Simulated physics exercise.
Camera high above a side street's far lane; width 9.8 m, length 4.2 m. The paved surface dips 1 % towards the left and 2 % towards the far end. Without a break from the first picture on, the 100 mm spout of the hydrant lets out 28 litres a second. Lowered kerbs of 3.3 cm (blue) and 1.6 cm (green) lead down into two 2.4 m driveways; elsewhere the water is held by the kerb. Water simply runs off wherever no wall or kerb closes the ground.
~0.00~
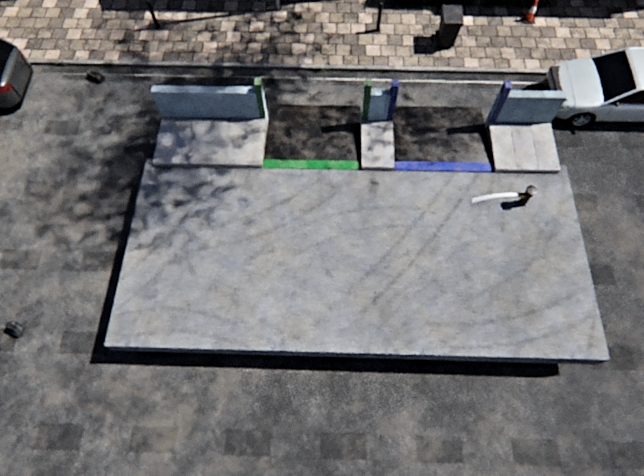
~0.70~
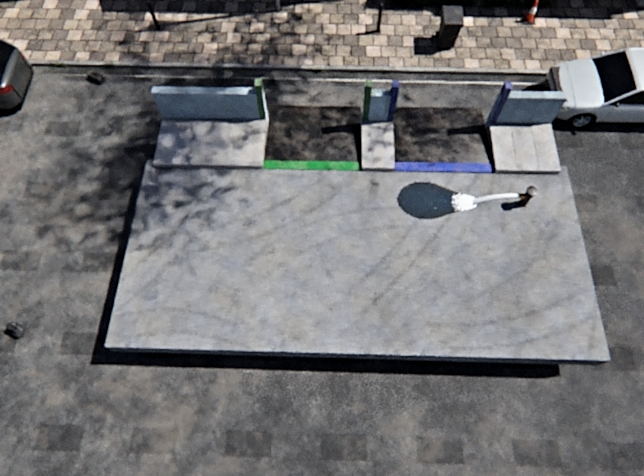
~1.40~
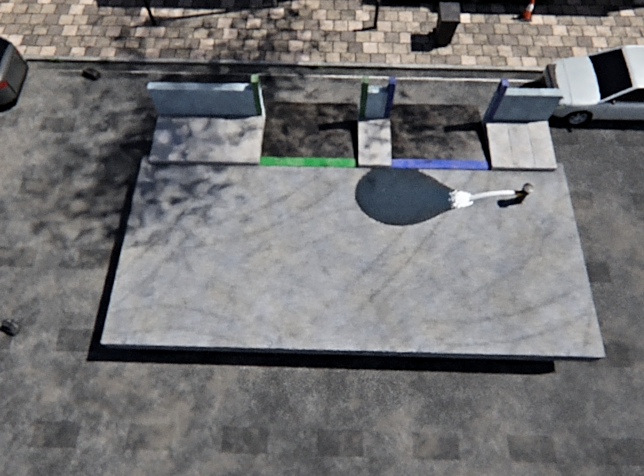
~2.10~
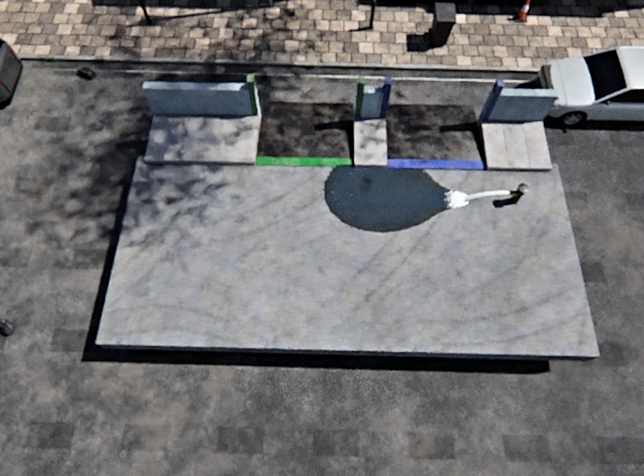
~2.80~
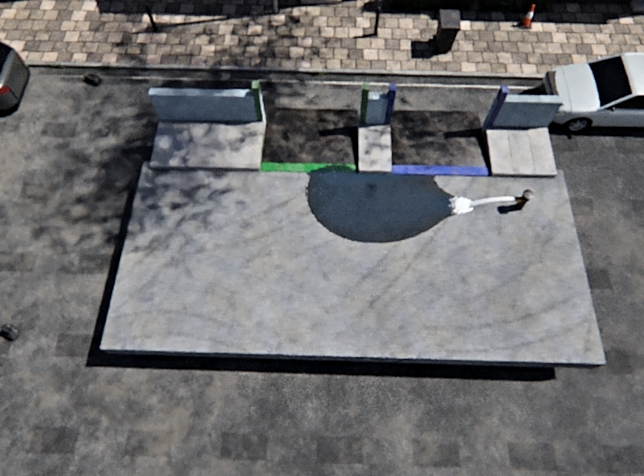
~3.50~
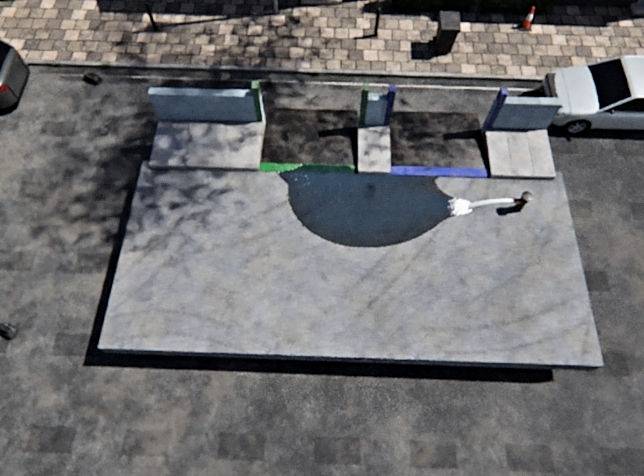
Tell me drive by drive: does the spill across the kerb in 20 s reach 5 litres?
The blue driveway falls short, the green driveway reaches it.
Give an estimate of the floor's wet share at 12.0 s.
The flood covers close to 30 per cent of the floor.
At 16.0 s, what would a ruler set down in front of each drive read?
Depths in centimetres: Blue 1.4, green 3.5.
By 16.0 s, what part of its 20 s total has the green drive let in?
Share in: Approx. 75%.
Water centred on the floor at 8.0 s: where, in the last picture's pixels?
Close to (310, 196) in the last picture.
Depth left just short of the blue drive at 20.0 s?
Depth reading: Near 1.4 cm.
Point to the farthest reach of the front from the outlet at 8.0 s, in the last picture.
Front tip: Roughly (151, 170) in the last view.
After 5.0 s water covers 20 % of the floor and is deepest (4 cm) near (458, 204); blue driveway 0.86 cm at the lowered kerb, 0 L in, green driveway 3.1 cm at the lowered kerb, 5 L in.
After 8.0 s water covers 25 % of the floor and is deepest (5 cm) near (262, 173); blue driveway 1 cm at the lowered kerb, 0 L in, green driveway 3.3 cm at the lowered kerb, 25 L in.
After 12.0 s water covers 30 % of the floor and is deepest (5 cm) near (262, 173); blue driveway 1.2 cm at the lowered kerb, 0 L in, green driveway 3.4 cm at the lowered kerb, 57 L in.
After 16.0 s water covers 30 % of the floor and is deepest (5 cm) near (262, 173); blue driveway 1.3 cm at the lowered kerb, 0 L in, green driveway 3.4 cm at the lowered kerb, 90 L in.
After 20.0 s water covers 30 % of the floor and is deepest (5 cm) near (262, 173); blue driveway 1.4 cm at the lowered kerb, 0 L in, green driveway 3.4 cm at the lowered kerb, 124 L in.
